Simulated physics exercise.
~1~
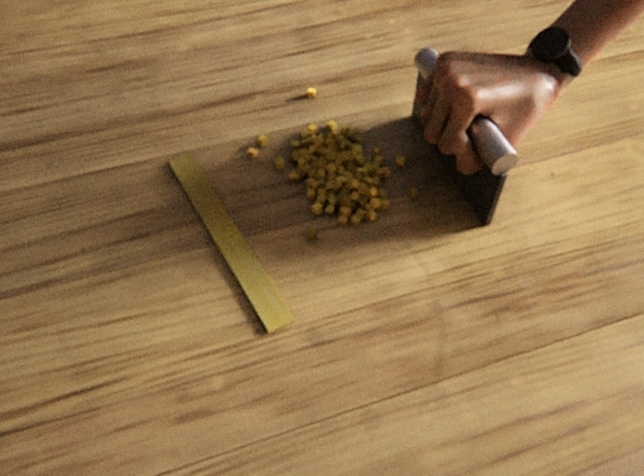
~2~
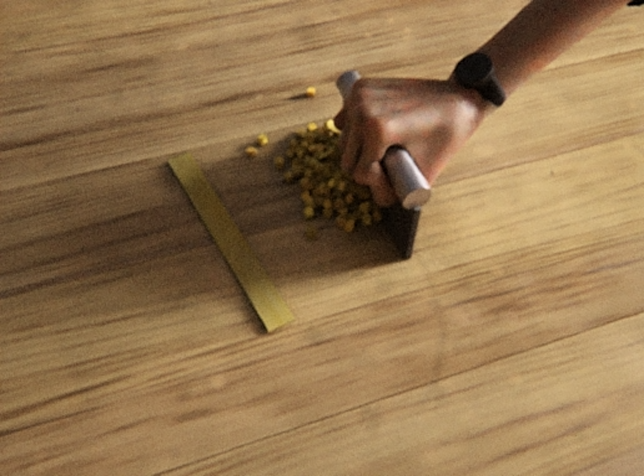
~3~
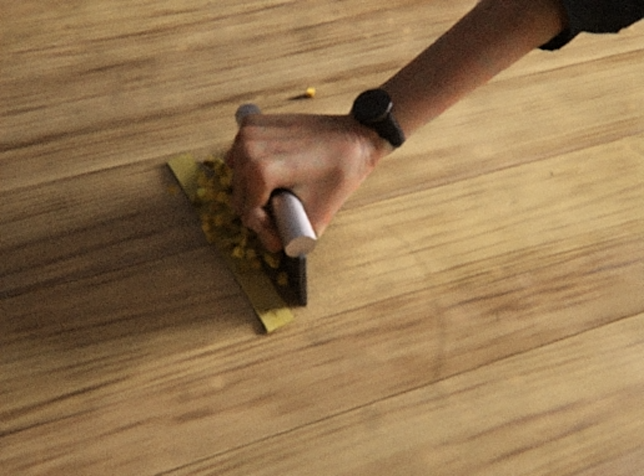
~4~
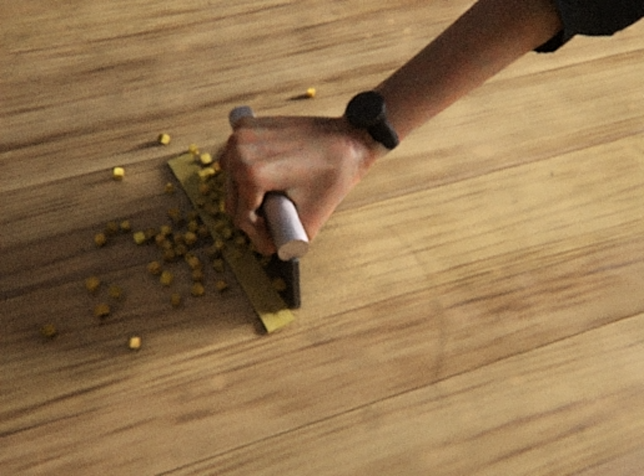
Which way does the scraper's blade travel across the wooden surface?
The blade travels to the left, pushing the yellow cubes toward the strip.
